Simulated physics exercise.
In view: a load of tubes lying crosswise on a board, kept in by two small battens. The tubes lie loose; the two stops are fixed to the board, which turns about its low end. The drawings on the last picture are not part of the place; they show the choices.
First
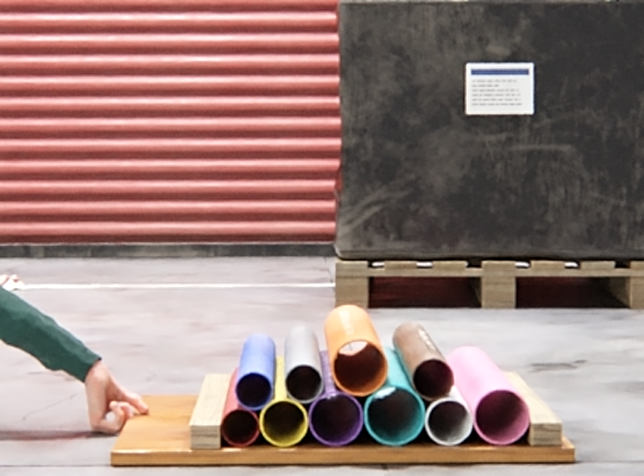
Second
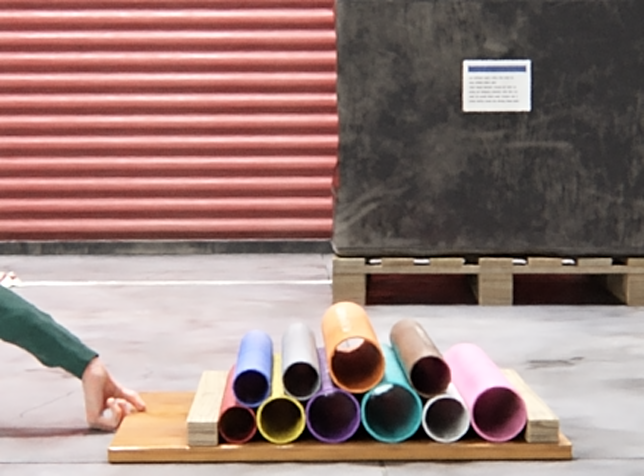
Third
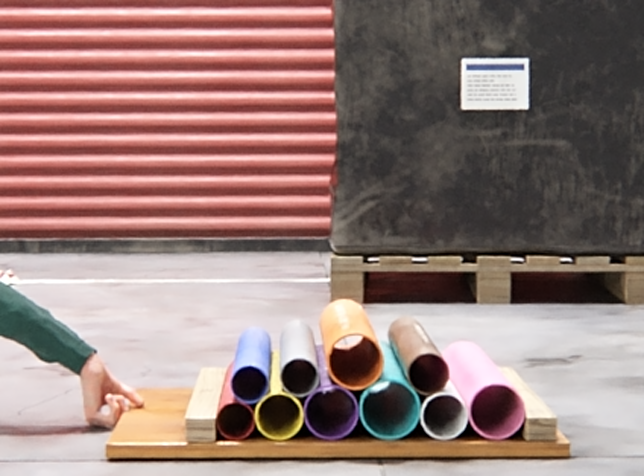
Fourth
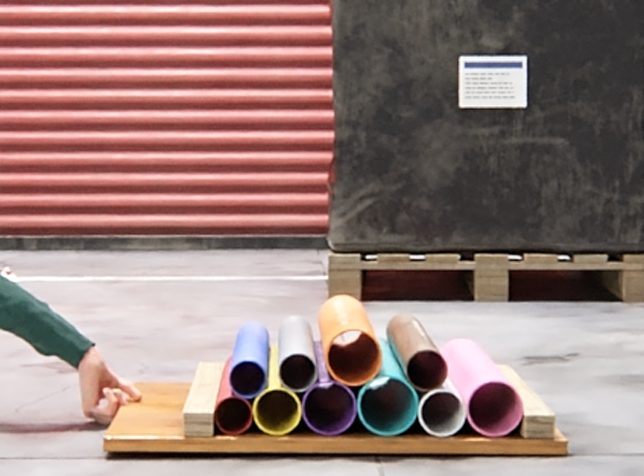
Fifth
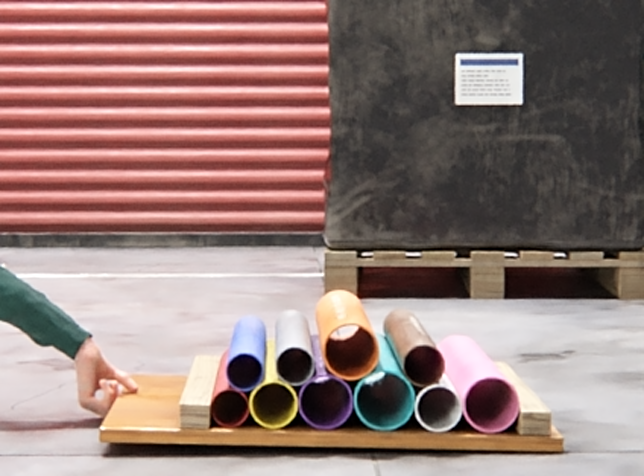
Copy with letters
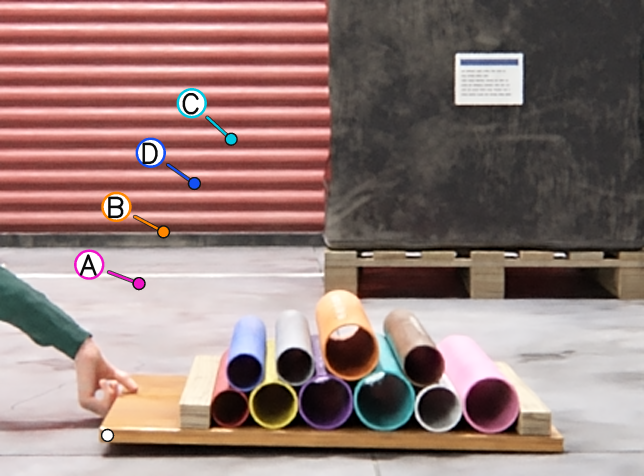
At first, a hand grips the left end of a wooden board lying flat, with colourful tubes stacked between two small battens. The hand then slowly raises that end a little, tilting the board slightly down to the right, while the tubes keep their places in the stack.
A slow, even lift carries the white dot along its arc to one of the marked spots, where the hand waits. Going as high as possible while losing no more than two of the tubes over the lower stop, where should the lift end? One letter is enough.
The highest mark that will do is D.
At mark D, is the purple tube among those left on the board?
Yes, with D.
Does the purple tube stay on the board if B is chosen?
Yes.
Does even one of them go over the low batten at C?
At C: Yes.
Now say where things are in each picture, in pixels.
The first frame shows turquoise tube (395, 415); white tube (449, 421); pink tube (501, 416).
The second frame shows pink tube (498, 413); brown tube (430, 376).
The third frame shows board (333, 408); red tube (235, 420); yellow tube (279, 416); turquoise tube (390, 409).
The fourth frame shows board (331, 404); red tube (234, 415); yellow tube (277, 411).
The fifth frame shows board (327, 398); red tube (230, 408); yellow tube (274, 404).
On the marked copy, A at (139, 284); B at (163, 232); C at (231, 139); D at (194, 183); the white dot at (108, 436).
Taking D. A third of the way, board at 20°.
Two thirds of the way, board at 35°.
When it is over, board at 35°, two over the low batten (brown, orange).
As for the rest, A none over the low batten; B one over the low batten (brown); C four over the low batten (brown, orange, blue, grey).
